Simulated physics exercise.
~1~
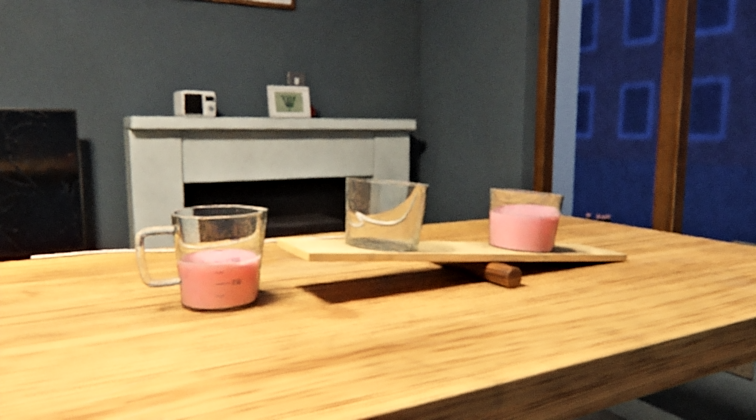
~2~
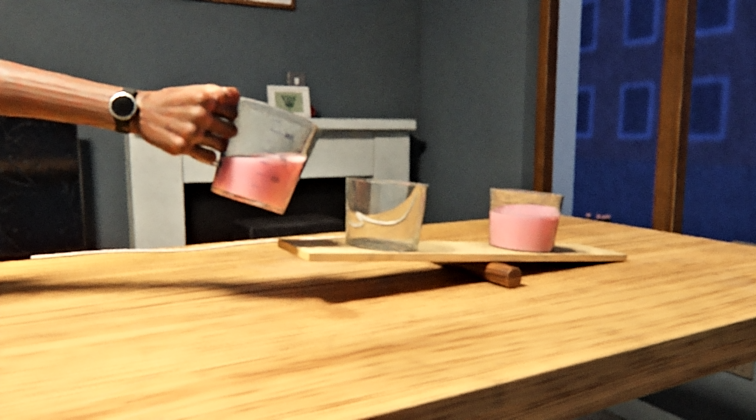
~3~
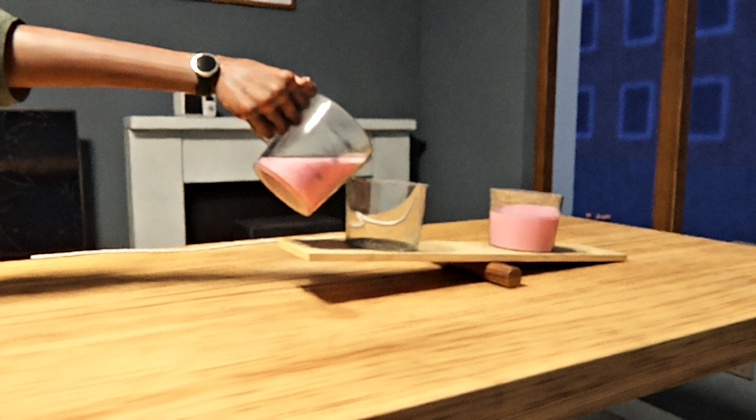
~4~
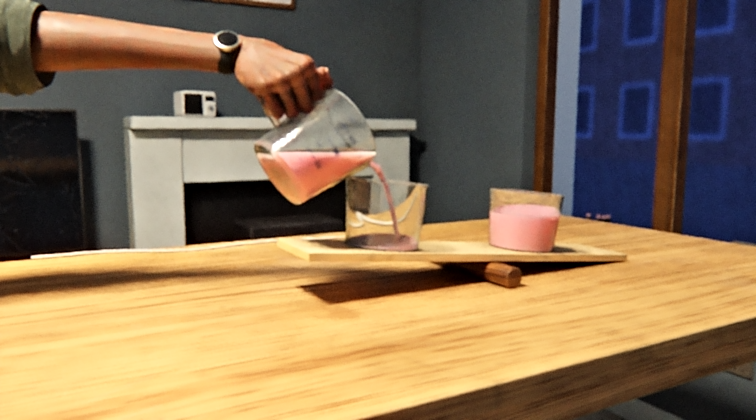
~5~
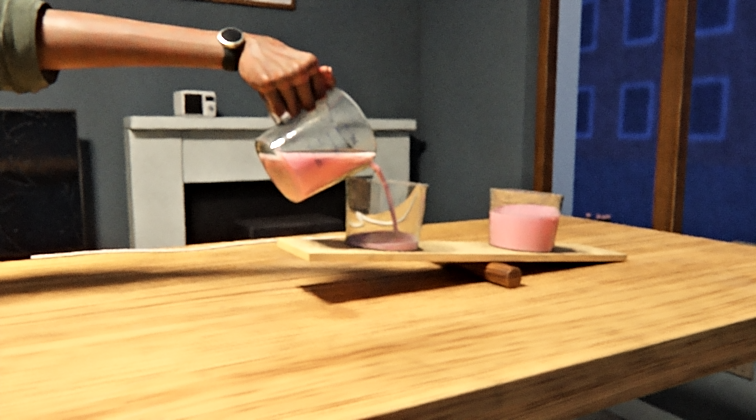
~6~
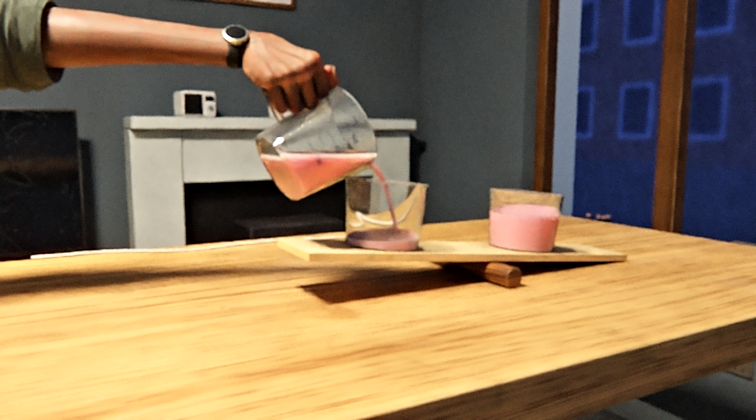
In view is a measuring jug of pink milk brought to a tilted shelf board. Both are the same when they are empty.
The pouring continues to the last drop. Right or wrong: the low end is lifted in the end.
Right.
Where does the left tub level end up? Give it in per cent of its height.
Level at the end: Close to 50 %.
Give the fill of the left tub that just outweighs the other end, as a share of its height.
Roughly 30 per cent.
Shortly, the left tub is about a third full; the shelf board leans as before.
Then, the left tub is about half full; the shelf board has swung over, and that end is down.
At the finish, the left tub is about half full; the shelf board has swung over, and that end is down.
